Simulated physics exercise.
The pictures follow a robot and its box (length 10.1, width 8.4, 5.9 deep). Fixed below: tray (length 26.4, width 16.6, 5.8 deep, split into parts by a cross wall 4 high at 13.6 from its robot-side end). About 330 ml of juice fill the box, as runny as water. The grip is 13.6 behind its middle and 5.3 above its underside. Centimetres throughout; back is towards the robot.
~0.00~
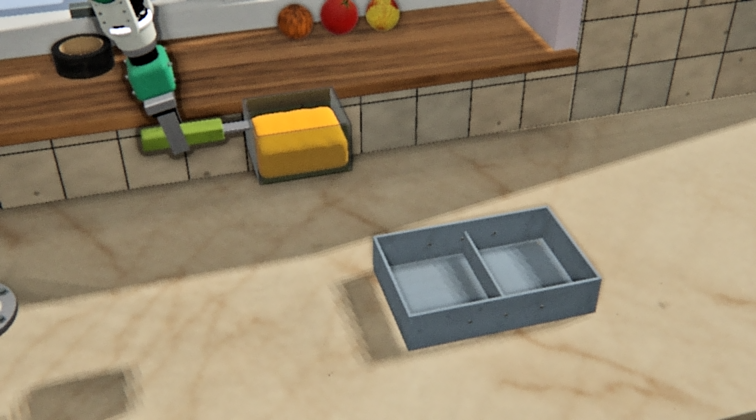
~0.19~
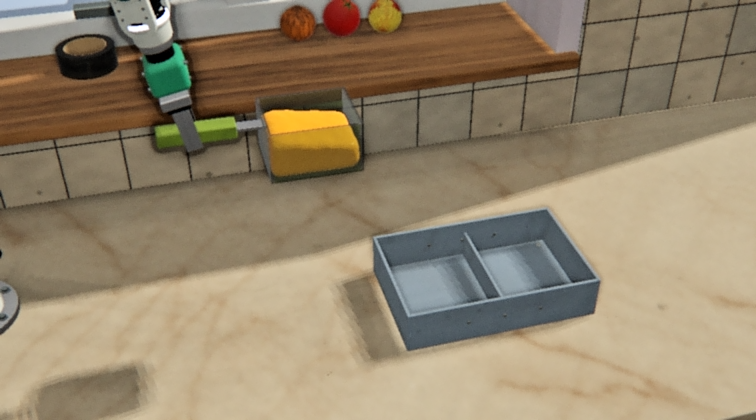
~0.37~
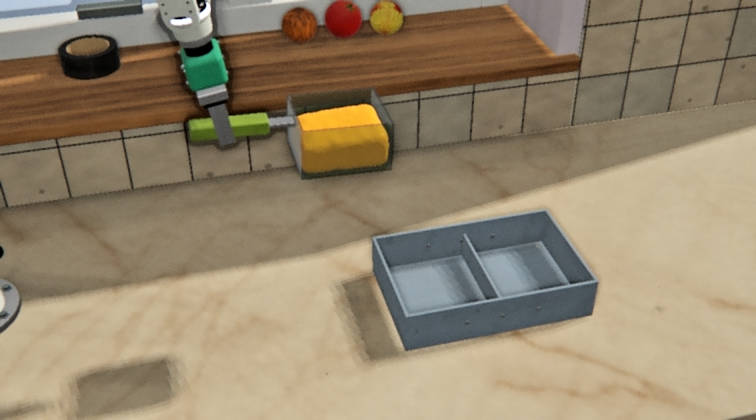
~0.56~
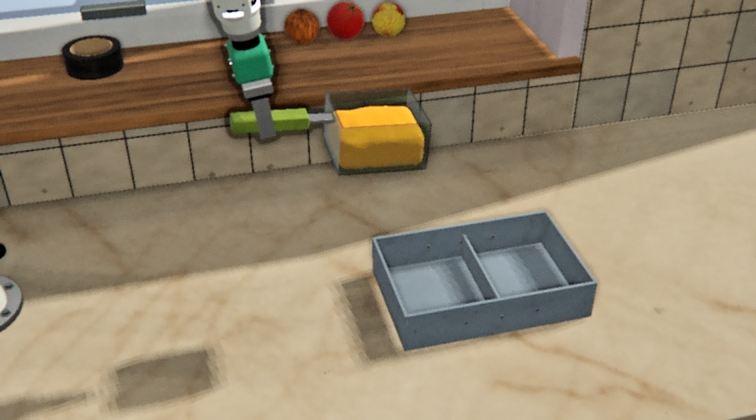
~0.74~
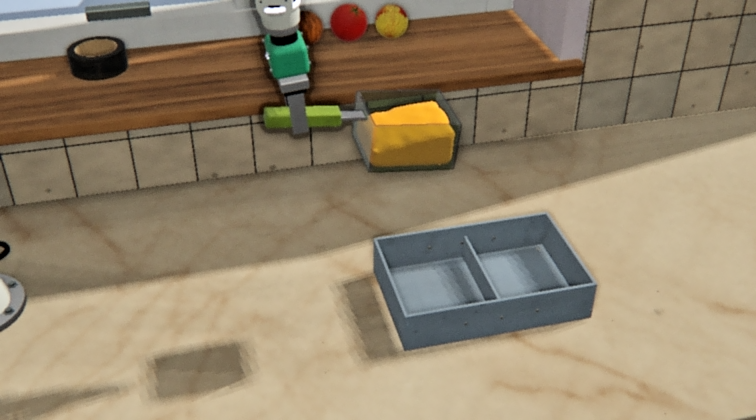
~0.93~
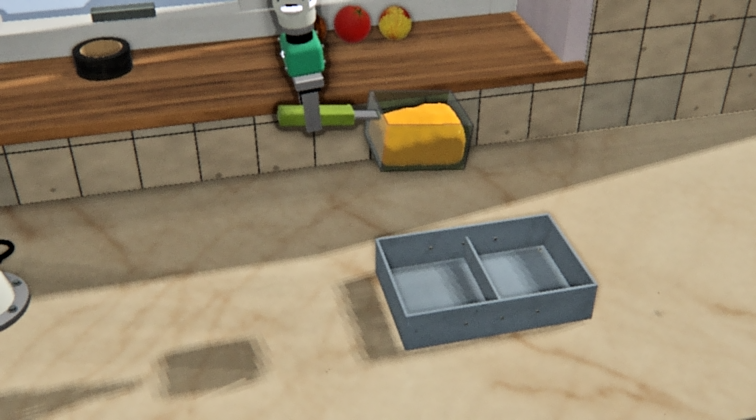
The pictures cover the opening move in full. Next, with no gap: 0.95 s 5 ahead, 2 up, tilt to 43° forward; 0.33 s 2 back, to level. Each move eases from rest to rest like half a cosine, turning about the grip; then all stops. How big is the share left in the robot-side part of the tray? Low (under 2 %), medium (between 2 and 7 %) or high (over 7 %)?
A medium share, between 2 and 7 %, ends in the robot-side part of the tray.
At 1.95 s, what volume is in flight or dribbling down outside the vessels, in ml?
Some 35 ml.
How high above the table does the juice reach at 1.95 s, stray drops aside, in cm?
About 25 cm.
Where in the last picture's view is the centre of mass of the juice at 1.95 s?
Near (451, 194).
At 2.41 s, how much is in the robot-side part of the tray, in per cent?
Near 4 %.
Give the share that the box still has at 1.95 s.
About 70 %.
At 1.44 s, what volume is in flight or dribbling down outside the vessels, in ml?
Some 0 ml.
By 1.44 s, tilted 27° forward, liquid up to 27 above the table; 325 ml in the box.
By 1.95 s, tilted 38° forward, liquid up to 33 above the table; 235 ml in the box, 50 ml in the far-side part, 10 ml in the robot-side part, 35 ml in the air or running down outside.
By 2.41 s, level, liquid up to 58 above the table; 230 ml in the box, 70 ml in the far-side part, 15 ml in the robot-side part, 5 ml on the table or floor.
By 3.21 s, level, liquid up to 33 above the table; 230 ml in the box, 70 ml in the far-side part, 15 ml in the robot-side part, 5 ml on the table or floor.
Final state, 230 ml in the box, 70 ml in the far-side part, 15 ml in the robot-side part, 5 ml on the table or floor. That is 4 % in the robot-side part of the tray.
